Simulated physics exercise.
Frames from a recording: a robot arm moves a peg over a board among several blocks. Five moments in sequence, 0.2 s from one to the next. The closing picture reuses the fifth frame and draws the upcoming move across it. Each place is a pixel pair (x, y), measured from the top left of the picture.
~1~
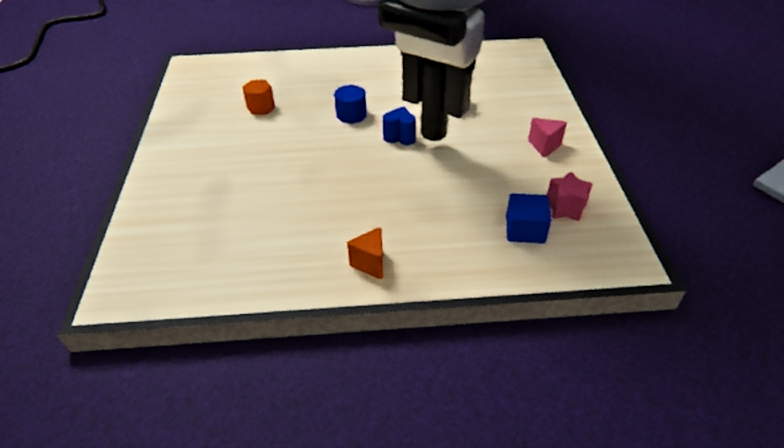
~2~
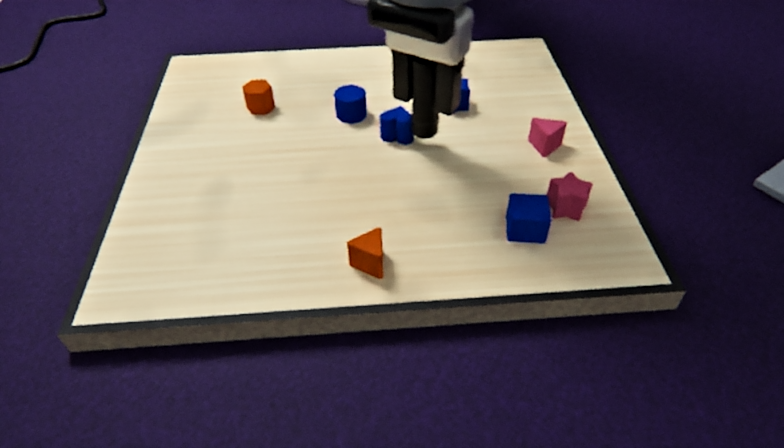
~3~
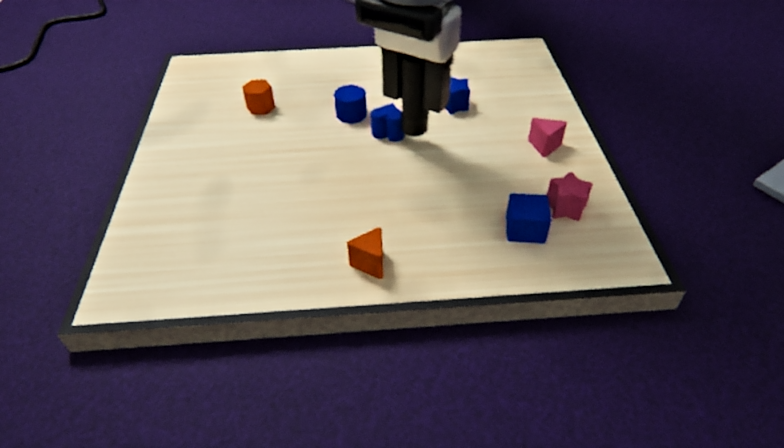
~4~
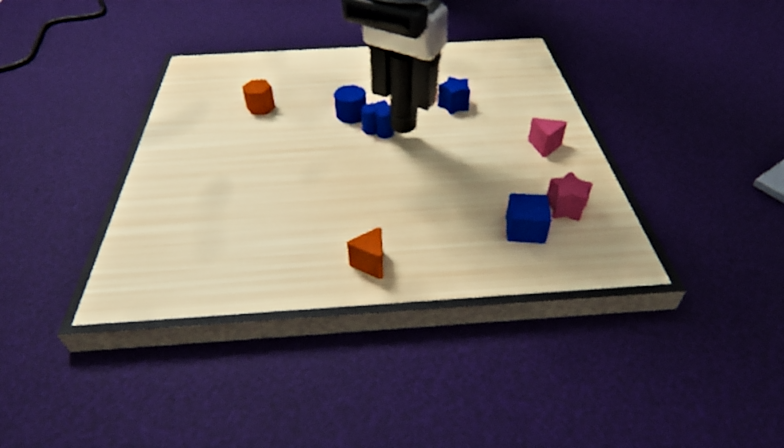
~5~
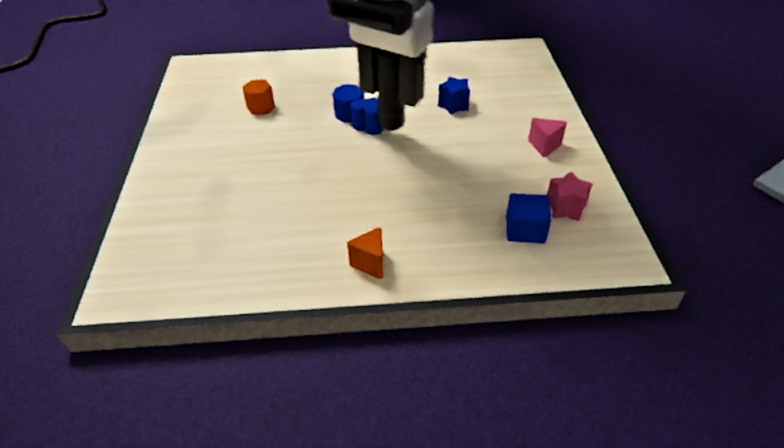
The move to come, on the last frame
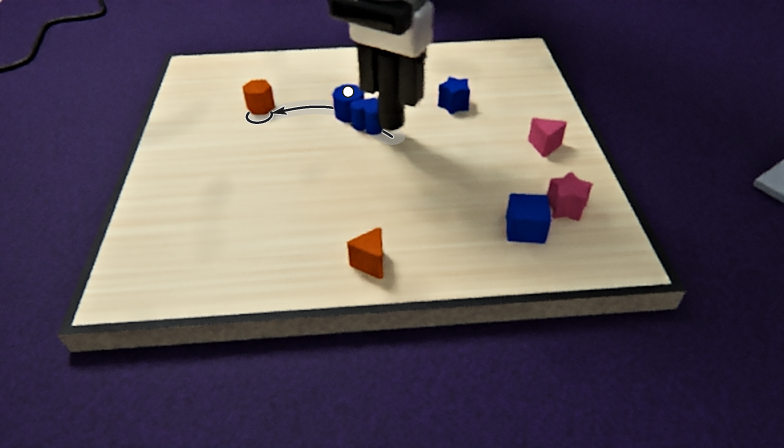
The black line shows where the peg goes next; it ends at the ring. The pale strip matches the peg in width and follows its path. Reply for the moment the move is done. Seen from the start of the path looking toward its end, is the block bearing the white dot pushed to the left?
Short answer: No.
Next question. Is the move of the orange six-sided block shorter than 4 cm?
Yes
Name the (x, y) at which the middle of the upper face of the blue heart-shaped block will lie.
Close to (273, 103).
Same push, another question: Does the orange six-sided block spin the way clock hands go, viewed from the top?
Yes, that is what happens.
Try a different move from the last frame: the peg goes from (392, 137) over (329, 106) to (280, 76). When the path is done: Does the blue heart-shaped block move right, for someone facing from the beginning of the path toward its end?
I'd say no.
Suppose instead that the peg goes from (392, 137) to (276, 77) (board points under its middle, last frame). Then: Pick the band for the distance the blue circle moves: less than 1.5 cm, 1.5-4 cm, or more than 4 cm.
Its final spot will lie more than 4 cm from the current one.
The line goes from (392, 137) over (356, 115) and (310, 107) to (259, 115); the dot is on the blue circle.
The first path, step by step. One third of the way, peg (354, 102); blue circle (312, 78); blue heart-shaped block (324, 93), turned 60° anticlockwise.
Two thirds of the way, peg (307, 94); blue circle (295, 72); blue heart-shaped block (291, 97).
At the end, peg (257, 103); orange six-sided block (237, 85), turned 20° clockwise; blue circle (292, 72); blue heart-shaped block (273, 103), turned 235° anticlockwise.
